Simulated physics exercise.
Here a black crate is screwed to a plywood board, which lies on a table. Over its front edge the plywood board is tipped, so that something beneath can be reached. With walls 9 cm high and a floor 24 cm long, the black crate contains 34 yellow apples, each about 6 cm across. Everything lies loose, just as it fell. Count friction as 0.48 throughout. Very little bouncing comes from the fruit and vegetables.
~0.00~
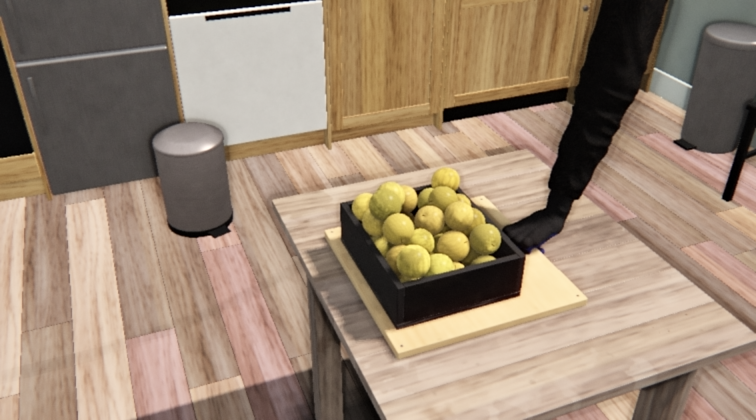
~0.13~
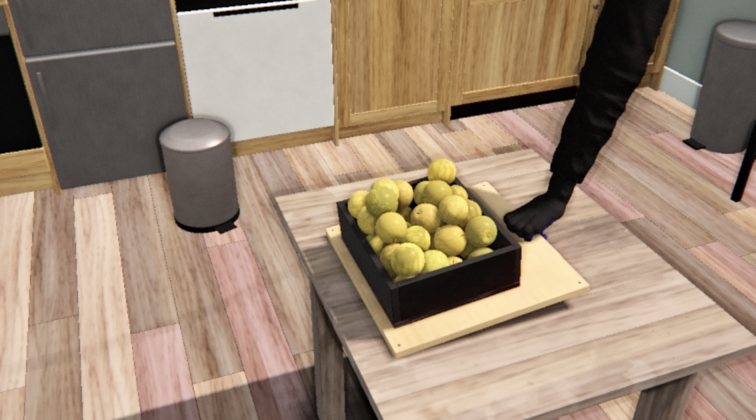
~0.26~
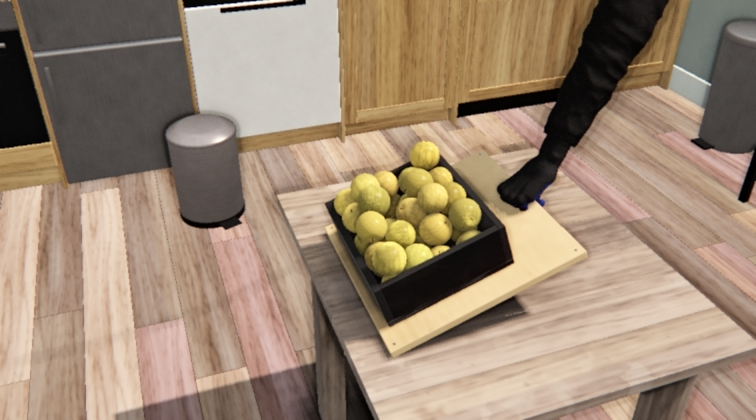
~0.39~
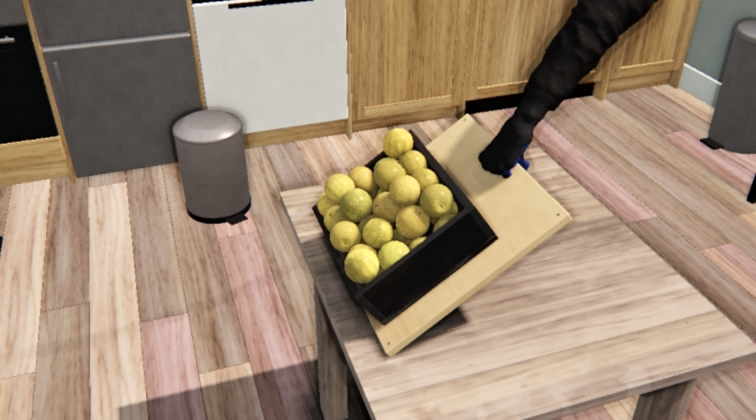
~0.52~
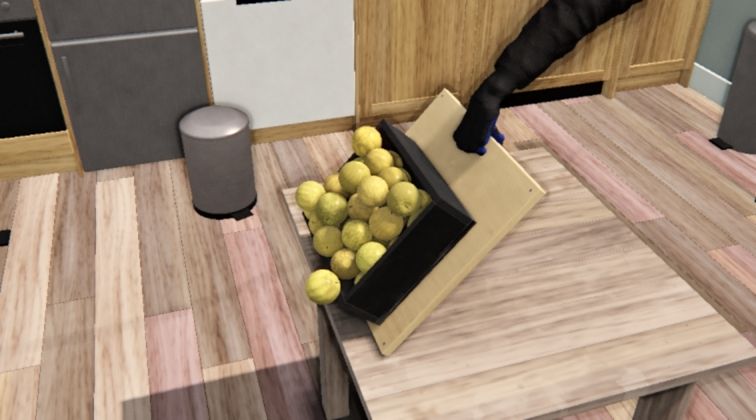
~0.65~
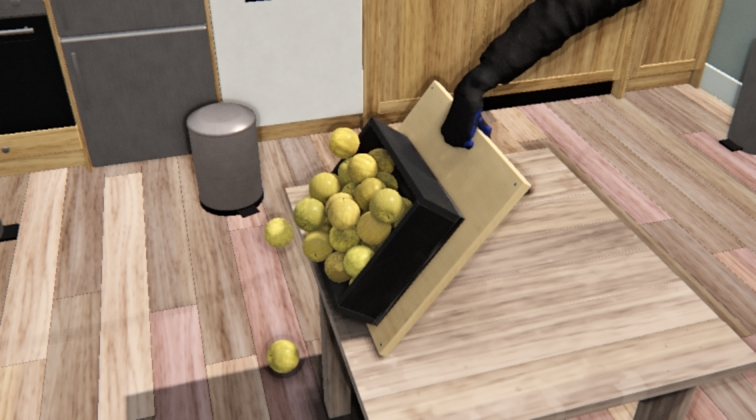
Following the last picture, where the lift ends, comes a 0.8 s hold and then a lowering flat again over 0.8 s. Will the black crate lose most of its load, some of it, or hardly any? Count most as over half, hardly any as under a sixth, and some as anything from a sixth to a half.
I'd say it will hang on to half to five sixths of them.
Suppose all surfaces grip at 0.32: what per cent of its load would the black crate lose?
Then the black crate sheds 20 per cent of its load.
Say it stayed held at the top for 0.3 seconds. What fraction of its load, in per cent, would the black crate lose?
The black crate would shed 30 percent of its load.
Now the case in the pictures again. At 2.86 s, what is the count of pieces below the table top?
Around 12, roughly.
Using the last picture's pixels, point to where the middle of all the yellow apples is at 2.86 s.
In the last picture they centre on about (385, 252).
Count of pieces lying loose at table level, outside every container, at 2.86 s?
Roughly 0.
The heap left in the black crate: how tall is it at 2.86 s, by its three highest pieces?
It stands close to 12 cm high.
After 1.00 s, tilt 53°; the black crate is down by 8 of 34.
After 1.44 s, tilt 53°; the black crate is down by 10 of 34.
After 2.06 s, tilt 8°; the black crate is down by 13 of 34.
When it is over (at 2.86 s), the black crate is down by 13 of 34. Asked share, 13 of 34, 38 per cent.
